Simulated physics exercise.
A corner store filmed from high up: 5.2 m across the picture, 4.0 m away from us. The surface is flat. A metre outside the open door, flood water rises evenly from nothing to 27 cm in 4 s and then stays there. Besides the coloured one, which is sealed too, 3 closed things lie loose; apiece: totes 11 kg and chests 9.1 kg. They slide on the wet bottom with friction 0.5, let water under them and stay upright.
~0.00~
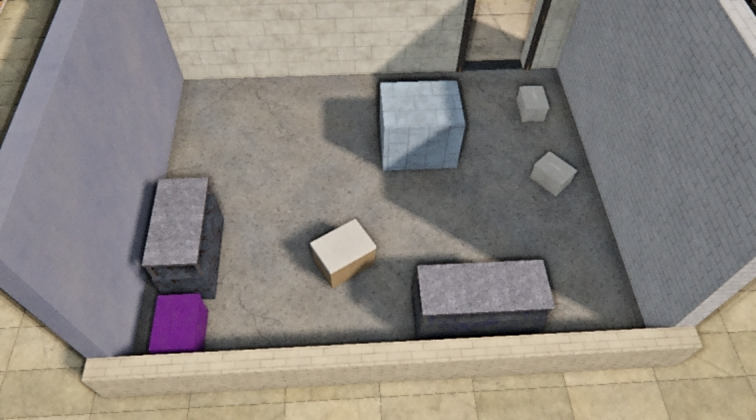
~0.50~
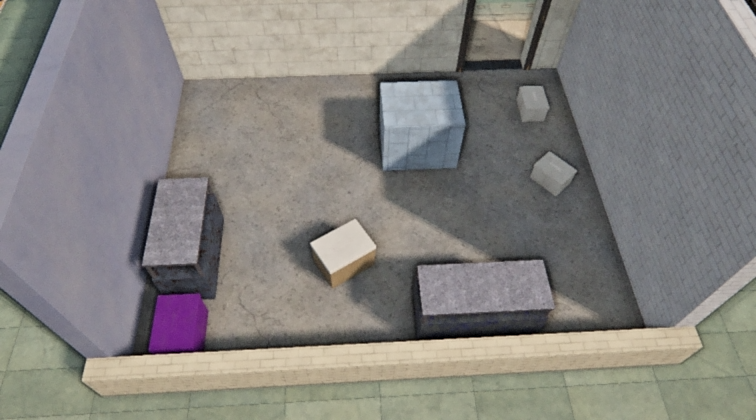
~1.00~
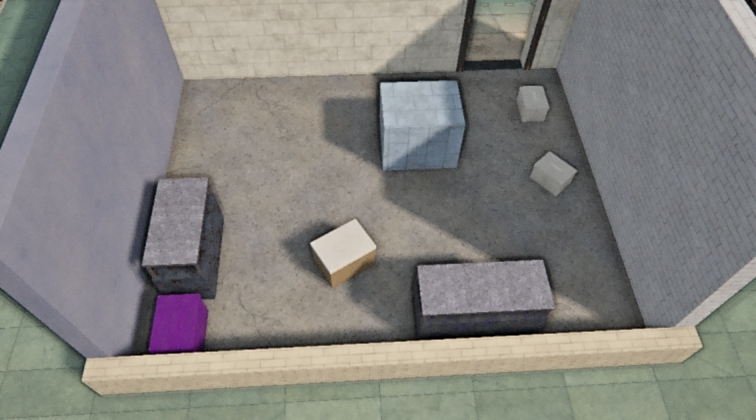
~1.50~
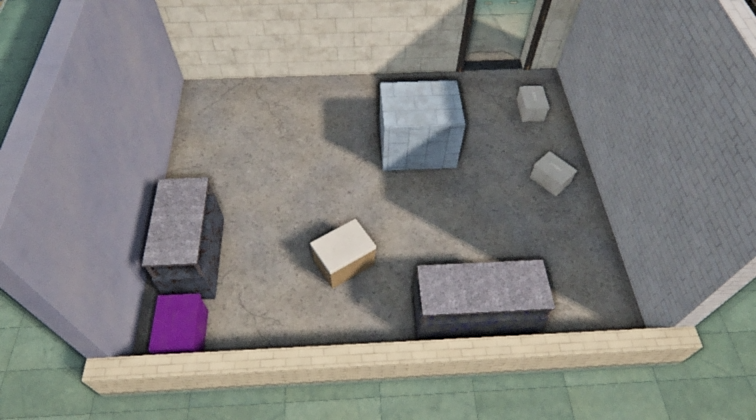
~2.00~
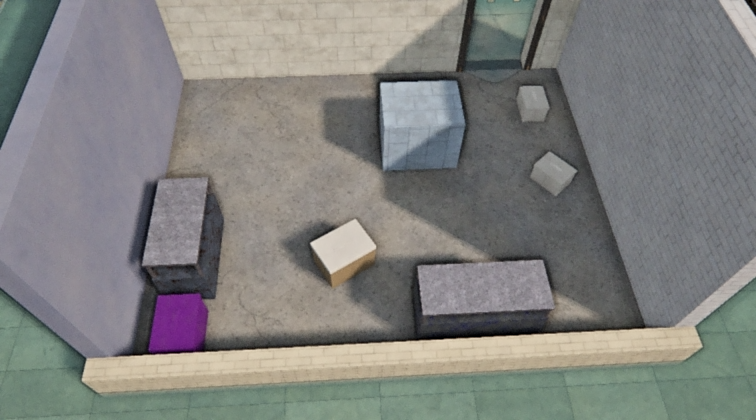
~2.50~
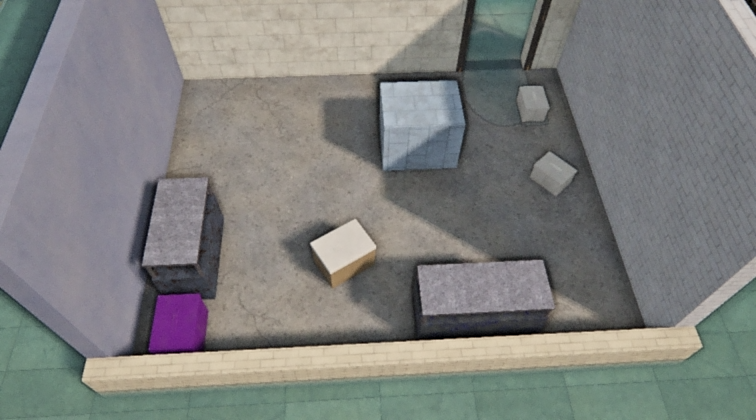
In a walled store seen from above, greenish water spread over the paving outside, then began creeping in through the open doorway at the back, while the purple chest and the other boxes stayed still.
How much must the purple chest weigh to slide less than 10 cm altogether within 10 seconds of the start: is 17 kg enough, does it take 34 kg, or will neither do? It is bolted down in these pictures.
I expect that only the higher weight holds it.
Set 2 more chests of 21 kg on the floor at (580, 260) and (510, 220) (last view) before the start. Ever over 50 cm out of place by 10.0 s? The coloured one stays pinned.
In turn: Over, past it.
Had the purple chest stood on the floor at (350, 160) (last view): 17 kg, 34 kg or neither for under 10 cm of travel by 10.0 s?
The smaller is enough.
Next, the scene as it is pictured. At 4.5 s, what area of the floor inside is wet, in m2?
Some 6.5 m2.
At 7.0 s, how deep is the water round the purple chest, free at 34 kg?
About 1 cm.
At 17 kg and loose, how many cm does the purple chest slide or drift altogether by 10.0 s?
About 30 cm.
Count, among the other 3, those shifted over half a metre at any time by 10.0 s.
I count 3.
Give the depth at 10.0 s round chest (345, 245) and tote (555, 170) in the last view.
About 5 and 17 cm.
After 3.5 s the purple chest would be 0 cm from its start with 17 kg and 0 cm from its start with 34 kg; 0 cm of water round it then.
After 4.5 s the purple chest would be 0 cm from its start with 17 kg and 0 cm from its start with 34 kg; 0 cm of water round it then.
After 7.0 s the purple chest would be 0 cm from its start with 17 kg and 0 cm from its start with 34 kg; 1 cm of water round it then.
After 10.0 s the purple chest would be 27 cm from its start with 17 kg and 0 cm from its start with 34 kg; 7 cm of water round it then.
